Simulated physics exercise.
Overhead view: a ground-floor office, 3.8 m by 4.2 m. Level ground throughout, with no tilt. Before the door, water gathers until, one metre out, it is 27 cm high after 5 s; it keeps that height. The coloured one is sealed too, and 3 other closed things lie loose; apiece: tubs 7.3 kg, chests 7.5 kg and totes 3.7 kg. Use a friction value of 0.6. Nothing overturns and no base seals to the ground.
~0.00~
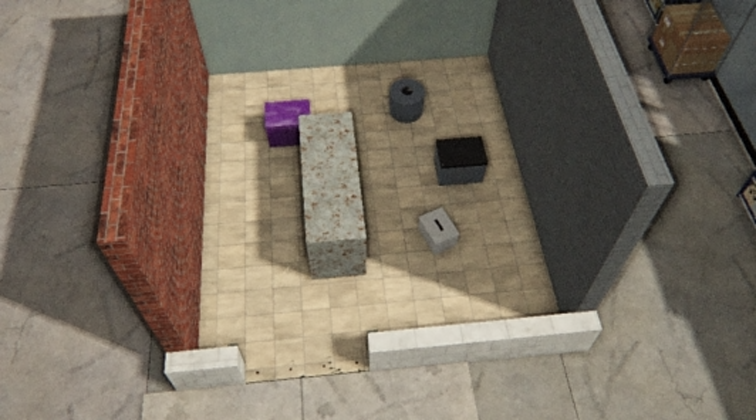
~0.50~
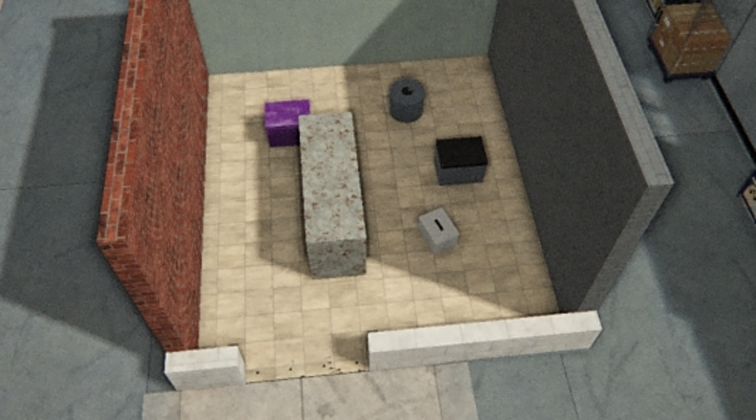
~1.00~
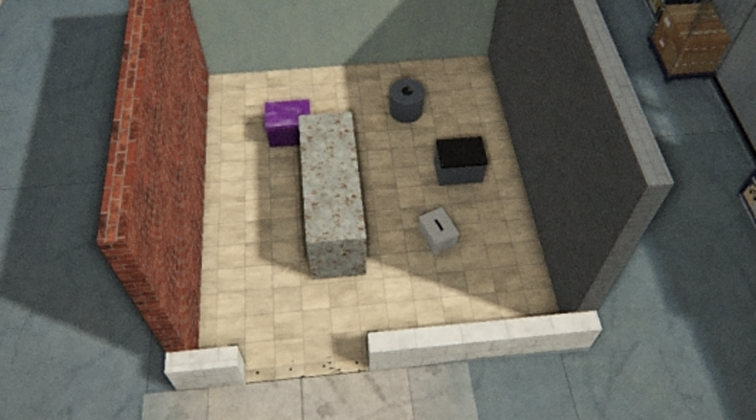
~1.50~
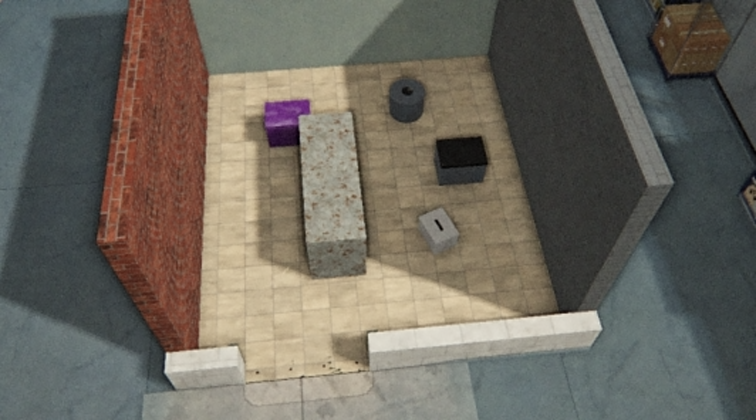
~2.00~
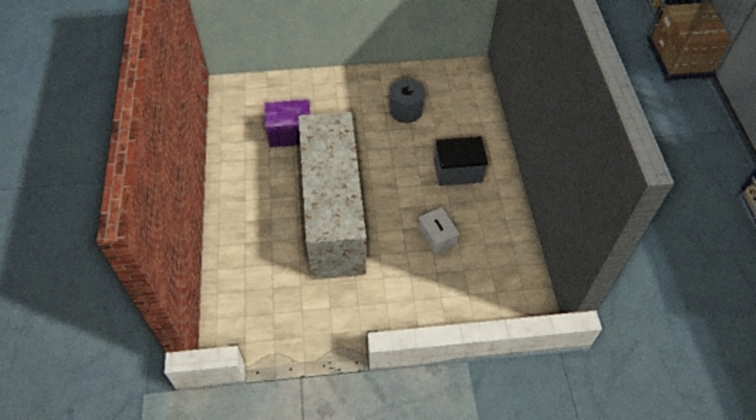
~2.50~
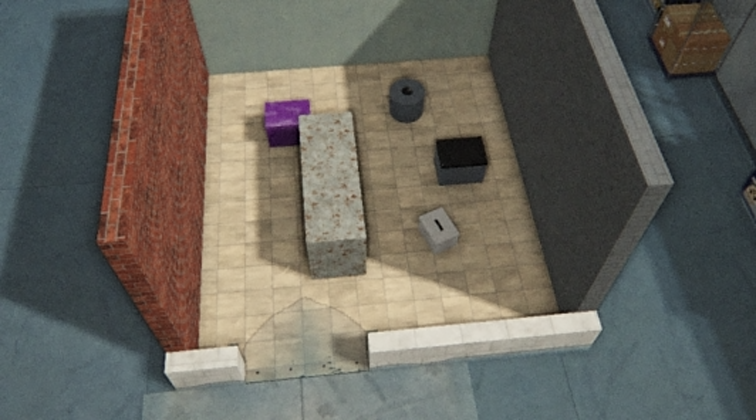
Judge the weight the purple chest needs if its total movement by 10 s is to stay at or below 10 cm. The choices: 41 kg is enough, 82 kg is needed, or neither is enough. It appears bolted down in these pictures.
My judgement is that 41 kg is enough.
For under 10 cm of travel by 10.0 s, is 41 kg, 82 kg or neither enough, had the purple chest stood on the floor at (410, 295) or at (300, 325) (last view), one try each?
Respectively, the light option succeeds and the heavy option is needed.
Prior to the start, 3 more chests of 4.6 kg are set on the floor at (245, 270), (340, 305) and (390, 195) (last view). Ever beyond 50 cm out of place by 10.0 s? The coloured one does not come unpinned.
Answer by position: Outside the range; outside the range; inside the range.
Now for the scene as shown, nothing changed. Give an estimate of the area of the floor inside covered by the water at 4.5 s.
Some 5.5 m2 of it.
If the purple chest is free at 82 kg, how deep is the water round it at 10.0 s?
Around 9 cm.
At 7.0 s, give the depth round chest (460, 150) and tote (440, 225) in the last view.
Roughly 3 and 5 cm.
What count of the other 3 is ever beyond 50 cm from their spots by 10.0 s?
2.
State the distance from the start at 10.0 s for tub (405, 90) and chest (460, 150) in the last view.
First 80 cm, then 20 cm.
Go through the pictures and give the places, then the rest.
The first frame shows the purple chest at (288, 113), on the bottom; 0.0 m2 under water; 0 of 4 have shifted.
The second frame shows the purple chest at (288, 113) rests on the ground; water covers 0.0 m2; 0 of 4 have shifted.
The third frame shows the purple chest at (288, 113), on the bottom; water covers 0.0 m2; 0 of 4 have shifted.
The fourth frame shows the purple chest at (288, 113) rests on the ground; water covers 0.0 m2; 0 of 4 have shifted.
The fifth frame shows the purple chest at (288, 113), on the bottom; water covers 0.0 m2; 0 of 4 have shifted.
The sixth frame shows the purple chest at (288, 113), on the bottom; 0.6 m2 under water; 0 of 4 have shifted.
After 3.5 s the purple chest would be 0 cm from its start with 41 kg and 0 cm from its start with 82 kg; 0 cm of water round it then.
After 4.5 s the purple chest would be 0 cm from its start with 41 kg and 0 cm from its start with 82 kg; 2 cm of water round it then.
After 7.0 s the purple chest would be 0 cm from its start with 41 kg and 0 cm from its start with 82 kg; 7 cm of water round it then.
After 10.0 s the purple chest would be 0 cm from its start with 41 kg and 0 cm from its start with 82 kg; 9 cm of water round it then.
